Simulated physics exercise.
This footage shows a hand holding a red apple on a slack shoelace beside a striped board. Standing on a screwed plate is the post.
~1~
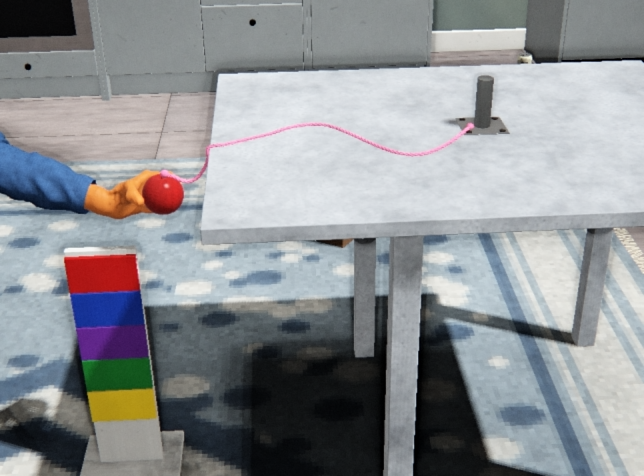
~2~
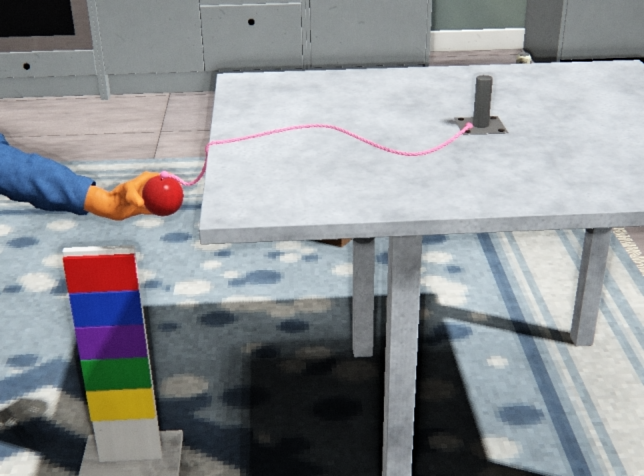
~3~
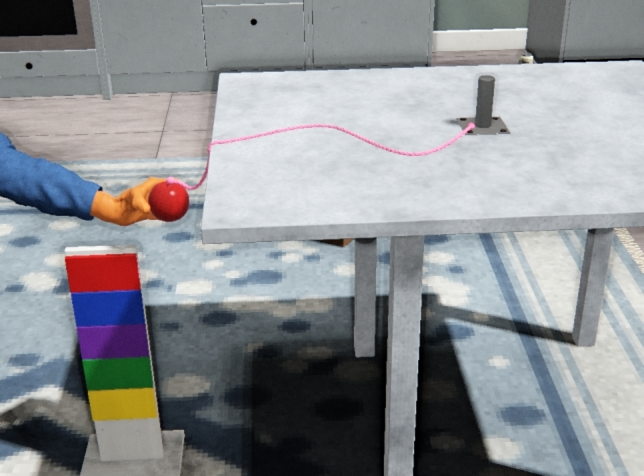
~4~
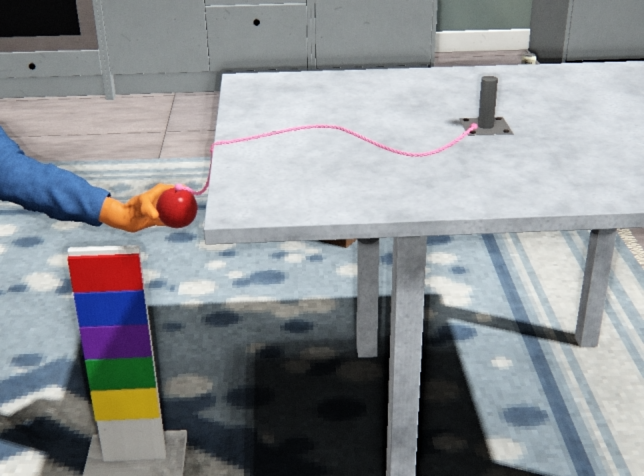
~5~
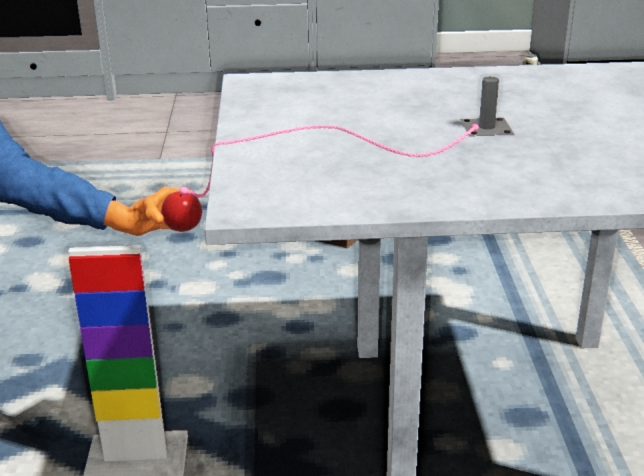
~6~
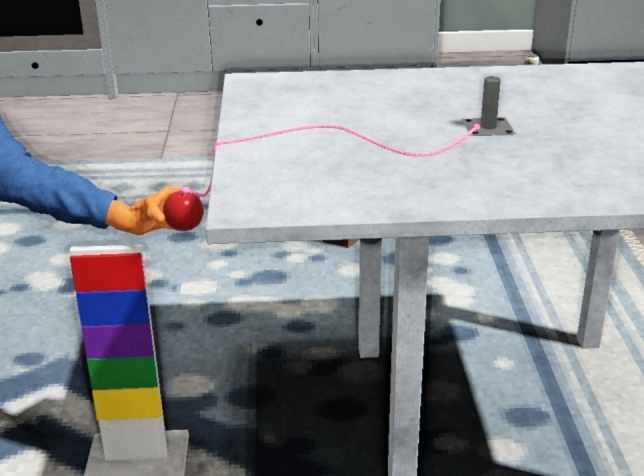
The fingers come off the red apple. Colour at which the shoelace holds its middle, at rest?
Blue.
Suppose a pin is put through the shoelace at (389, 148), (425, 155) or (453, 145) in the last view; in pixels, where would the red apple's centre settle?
(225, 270), (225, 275), (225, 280).
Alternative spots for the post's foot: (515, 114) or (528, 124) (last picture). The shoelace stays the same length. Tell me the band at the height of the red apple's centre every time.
Try one - red; try two - red.
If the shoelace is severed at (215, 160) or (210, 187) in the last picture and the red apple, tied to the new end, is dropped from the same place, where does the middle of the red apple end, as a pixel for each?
Near (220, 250) and (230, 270).
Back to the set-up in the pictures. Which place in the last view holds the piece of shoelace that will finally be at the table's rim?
You'll find it somewhere near (281, 132).
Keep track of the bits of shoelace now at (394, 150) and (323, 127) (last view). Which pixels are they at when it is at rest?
First one close to (356, 138), second close to (260, 148).
A little later, apple near (248, 294); level with blue.
Next, apple near (211, 303); level with blue.
When it is over, apple near (221, 304); level with blue. Its middle rests at the blue band.
